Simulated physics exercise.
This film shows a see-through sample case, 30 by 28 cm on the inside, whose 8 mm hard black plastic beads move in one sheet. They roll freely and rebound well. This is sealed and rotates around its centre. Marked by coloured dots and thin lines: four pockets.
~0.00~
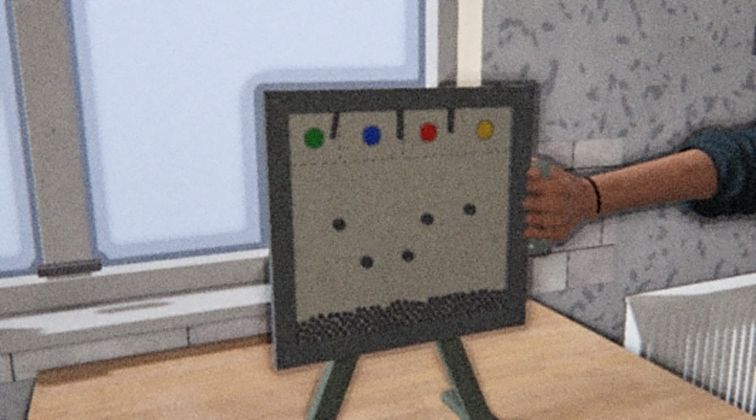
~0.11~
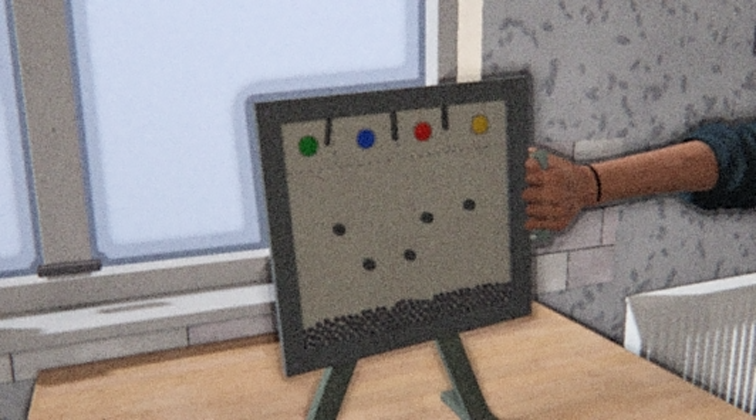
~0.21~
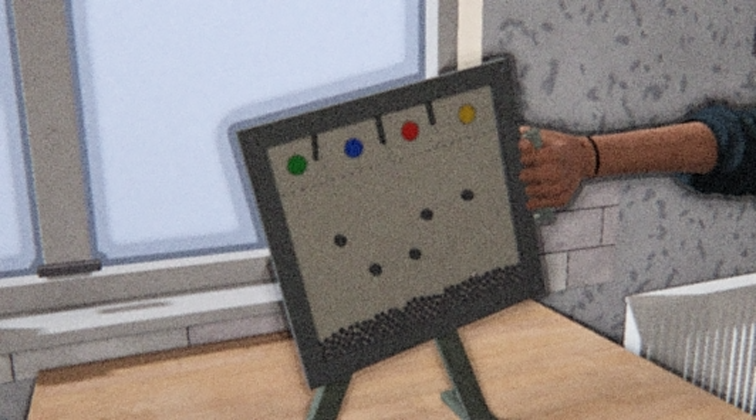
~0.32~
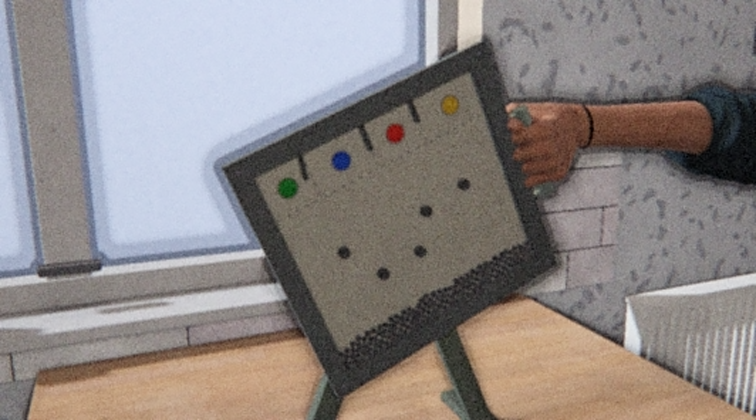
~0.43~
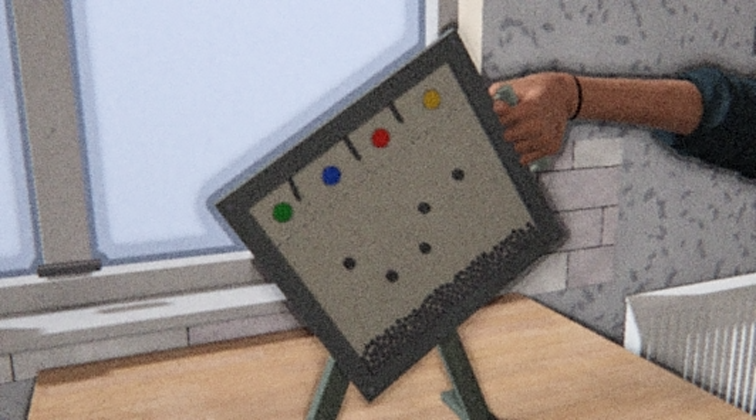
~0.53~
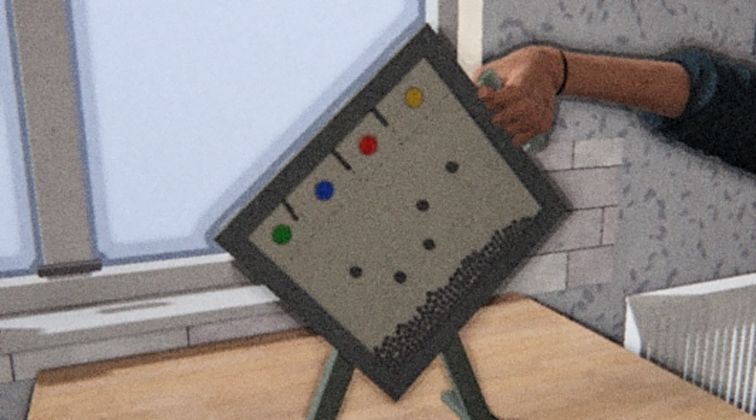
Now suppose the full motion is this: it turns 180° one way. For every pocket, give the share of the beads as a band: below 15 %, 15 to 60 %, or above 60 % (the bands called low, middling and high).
Red: Below 15 %; blue: 15 to 60 %; green: 15 to 60 %; yellow: Below 15 %.
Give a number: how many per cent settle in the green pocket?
Some 35 percent.
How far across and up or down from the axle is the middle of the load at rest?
The middle sits around 8 cm right of it and 10 cm below it.
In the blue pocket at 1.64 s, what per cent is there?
Around 5 per cent.
By 1.09 s, it stands 93° anticlockwise; the beads' middle is 7 cm right of and 11 cm below the centre; nothing in the marked areas.
By 1.64 s, it stands 143° anticlockwise; the beads' middle is 7 cm right of and 12 cm below the centre; blue 5 %, green 35 %.
By 2.12 s, it stands 180° anticlockwise; the beads' middle is 9 cm right of and 10 cm below the centre; blue 40 %, green 35 %.
Settled by 3.3 s, it stands 180° anticlockwise; red 5 %, blue 45 %, green 35 %, yellow 0 %, elsewhere 15 %.
